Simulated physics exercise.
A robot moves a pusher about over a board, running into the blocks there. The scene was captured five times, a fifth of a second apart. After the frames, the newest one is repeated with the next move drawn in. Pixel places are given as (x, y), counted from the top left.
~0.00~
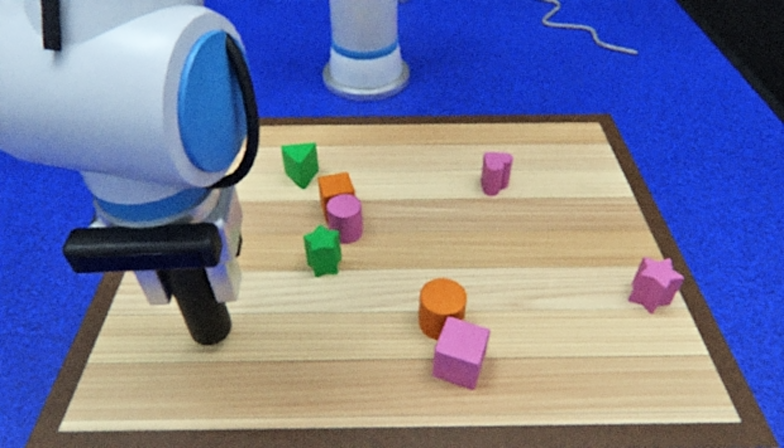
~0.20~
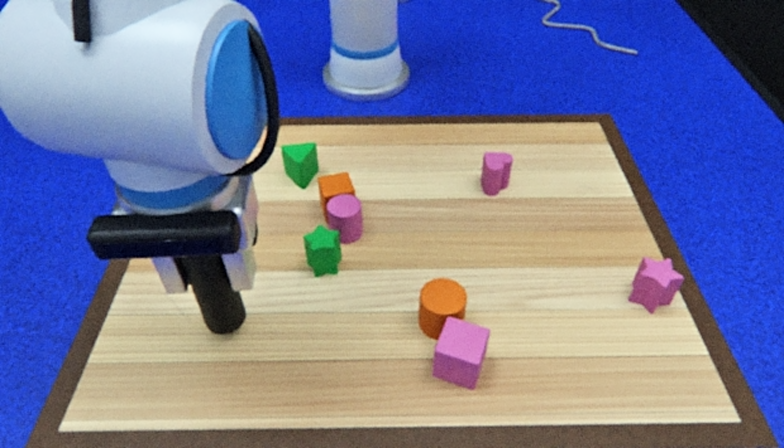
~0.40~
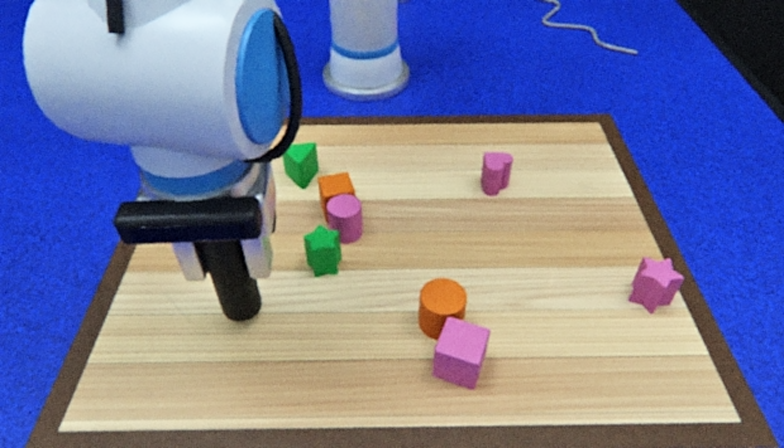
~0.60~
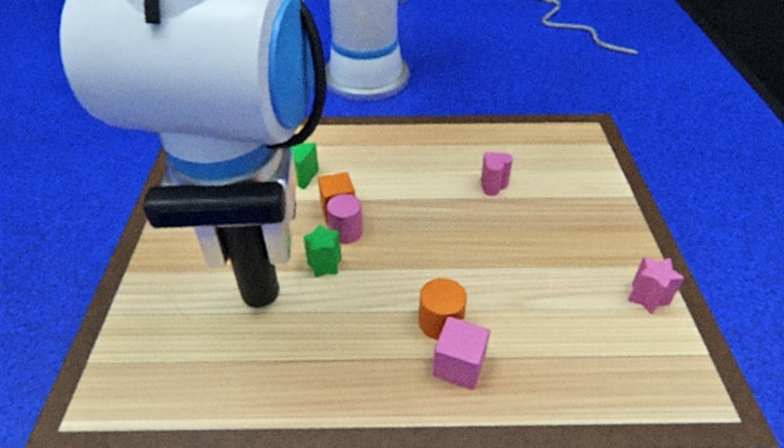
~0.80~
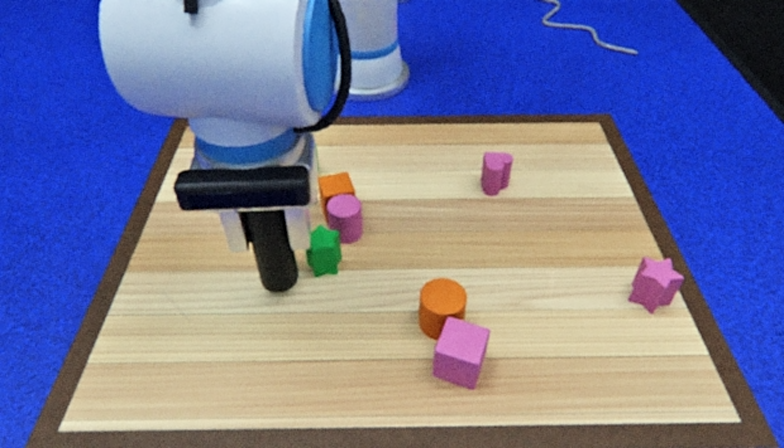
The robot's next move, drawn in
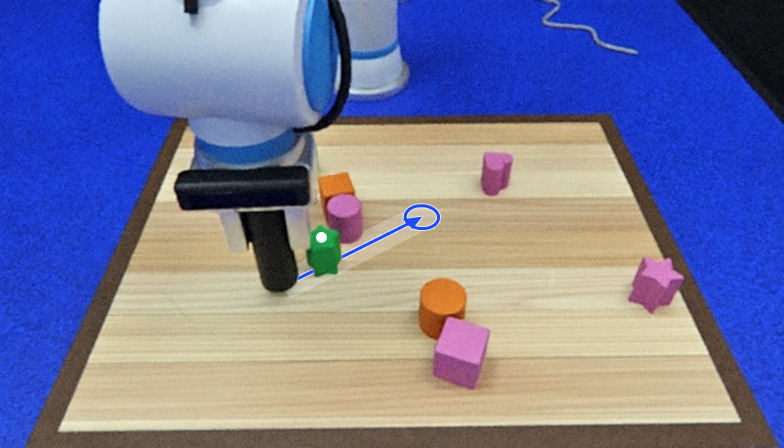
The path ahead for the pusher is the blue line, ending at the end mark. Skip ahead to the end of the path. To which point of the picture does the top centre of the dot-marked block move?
I think it will end close to (453, 188).
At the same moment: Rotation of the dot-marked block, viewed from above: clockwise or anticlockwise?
From the top, the block rotates clockwise.
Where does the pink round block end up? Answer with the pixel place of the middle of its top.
The middle of its upper face will lie at (372, 186).
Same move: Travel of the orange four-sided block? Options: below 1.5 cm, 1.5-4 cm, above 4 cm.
Band: Under 1.5 cm.
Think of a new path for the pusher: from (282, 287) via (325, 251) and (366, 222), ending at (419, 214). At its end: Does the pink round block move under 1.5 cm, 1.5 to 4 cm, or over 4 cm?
The distance will be above 4 cm.
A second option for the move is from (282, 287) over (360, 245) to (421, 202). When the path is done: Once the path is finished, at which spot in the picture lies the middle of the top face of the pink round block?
Its top centre lands on (376, 175).
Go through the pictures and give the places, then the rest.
The first picture shows tip of the pusher (212, 330), middles of tops, green star block (322, 237), orange four-sided block (336, 184), pink round block (344, 205).
The second picture shows pusher (226, 319), nothing pushed.
The third picture shows pusher (243, 307), nothing pushed.
The fourth picture shows pusher (261, 294), nothing pushed.
The fifth picture shows pusher (280, 280), green star block (322, 237), orange four-sided block (336, 184), pink round block (344, 205).
The line goes from (282, 287) directly to (422, 217); the dot is on the green star block.
The first path, step by step. One third of the way, pusher (332, 255); green star block (359, 224); orange four-sided block (336, 182); pink round block (356, 199).
Two thirds of the way, pusher (379, 231); green star block (408, 204); orange four-sided block (336, 179), turned 20° anticlockwise; pink round block (369, 189).
At the end, pusher (422, 210); green star block (453, 188), turned 25° clockwise; orange four-sided block (336, 179), turned 25° anticlockwise; pink round block (372, 186).
